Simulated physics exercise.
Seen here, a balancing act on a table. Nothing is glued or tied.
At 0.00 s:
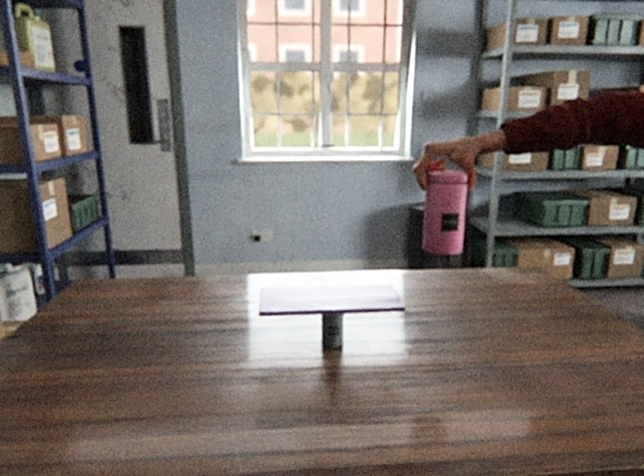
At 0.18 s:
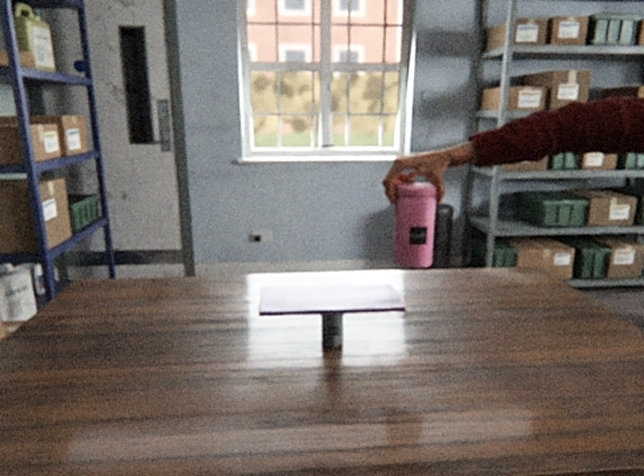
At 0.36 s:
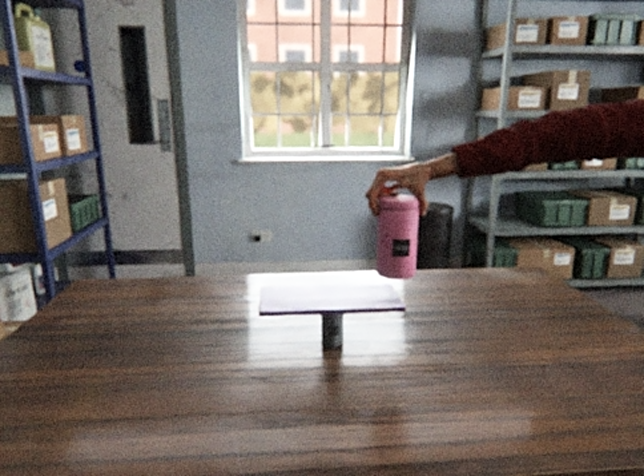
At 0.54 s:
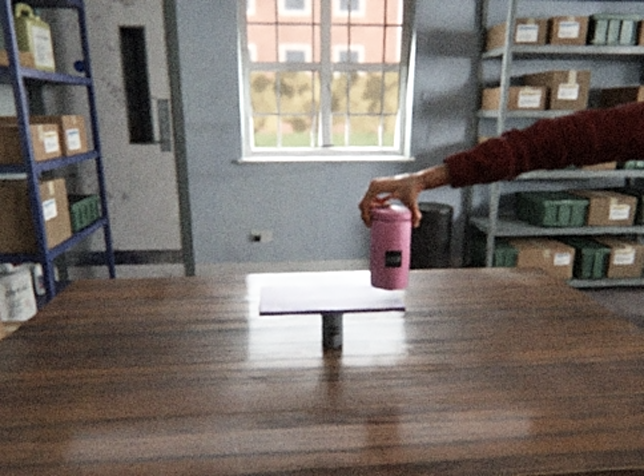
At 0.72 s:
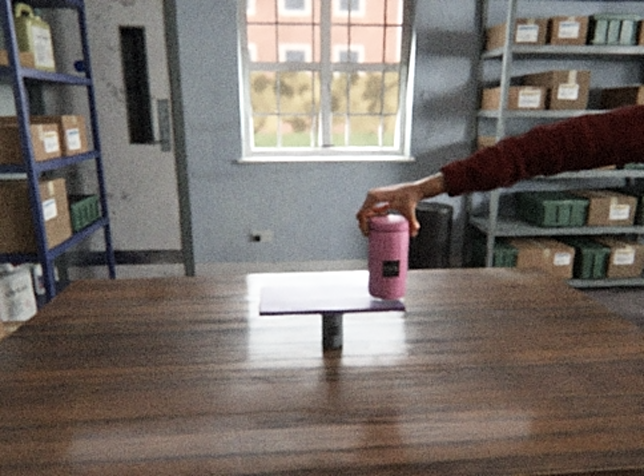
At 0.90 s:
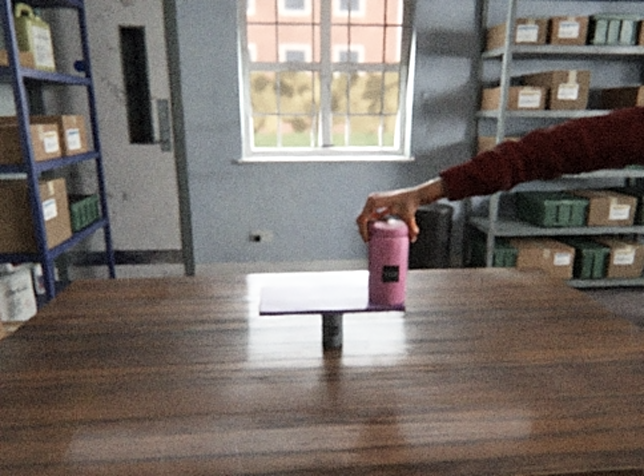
An arm in a dark red sleeve reaches in from the right over a brown wooden table, seen from a still camera in a storeroom with a window and shelves of boxes. A flat, pale purple-edged board rests on a short, dark support at the table's middle. The hand carries a pink jar leftward and down, then sets it on the board's right end, still holding its top.
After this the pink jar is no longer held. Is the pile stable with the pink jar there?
Outcome: The stack gives way.
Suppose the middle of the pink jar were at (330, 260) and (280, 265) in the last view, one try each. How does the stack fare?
First try: It keeps its balance; second try: It gives way.
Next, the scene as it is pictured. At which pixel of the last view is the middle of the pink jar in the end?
Near (482, 334).
By 1.20 s, pink jar now fallen; purple board tilted by 44°.
By 1.40 s, purple board tilted by 45°; grey shaker moved a little.
By 1.60 s, purple board now fallen; grey shaker moved well along.
When it is over (2.0 s), fallen, purple board and pink jar; moved from the start, grey shaker. End places, in pixels of the last picture, pink jar near (482, 334). The stack loses its balance.
